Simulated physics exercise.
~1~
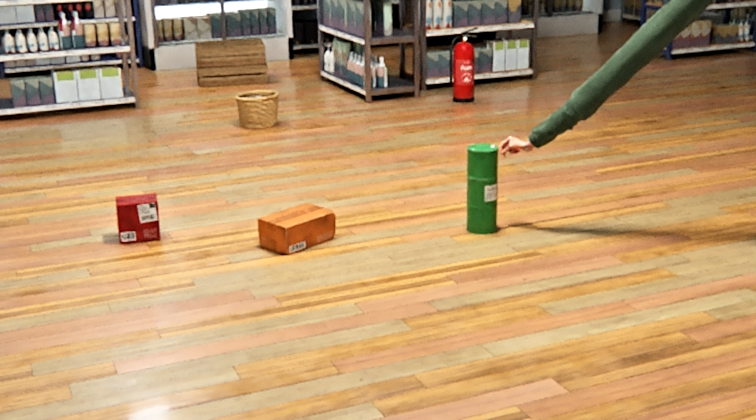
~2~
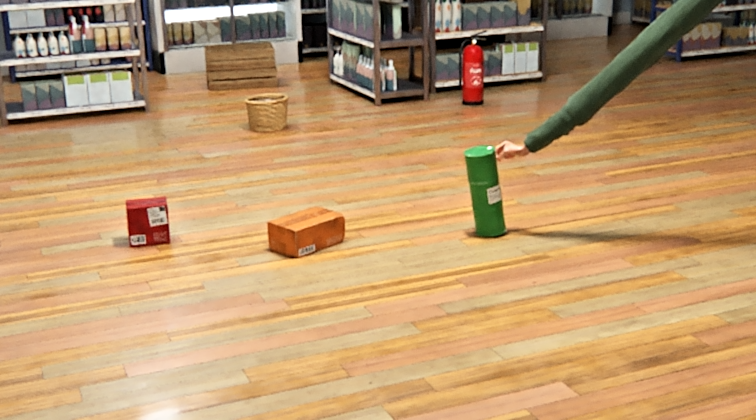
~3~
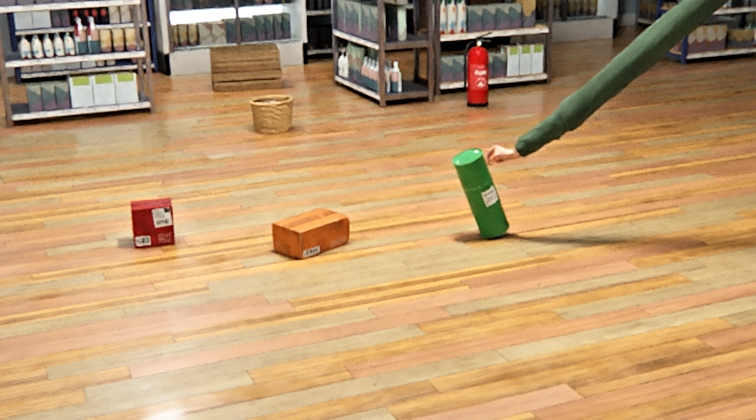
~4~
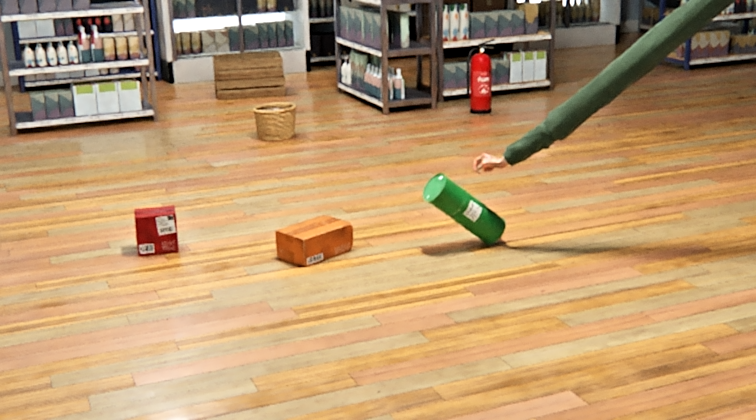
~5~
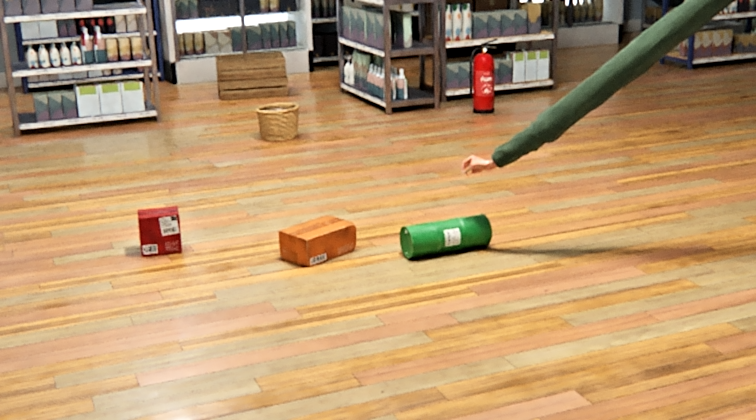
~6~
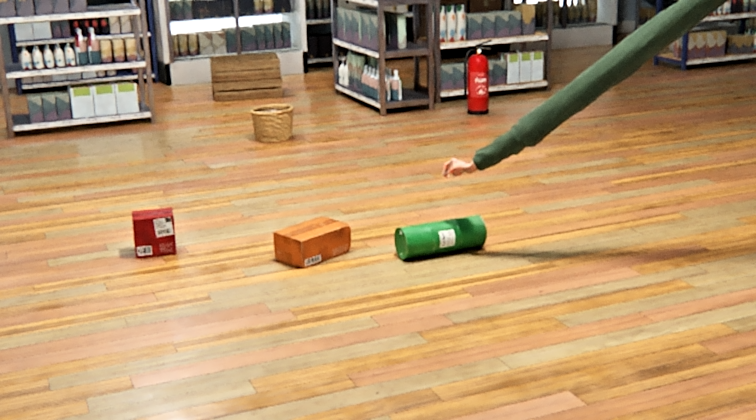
A green canister standing on a wooden shop floor leans left as a green-sleeved hand pushes near its top, then topples onto its side. It ends lying beside an orange box, which stays in place along with a red parcel farther left, the hand hovering above.
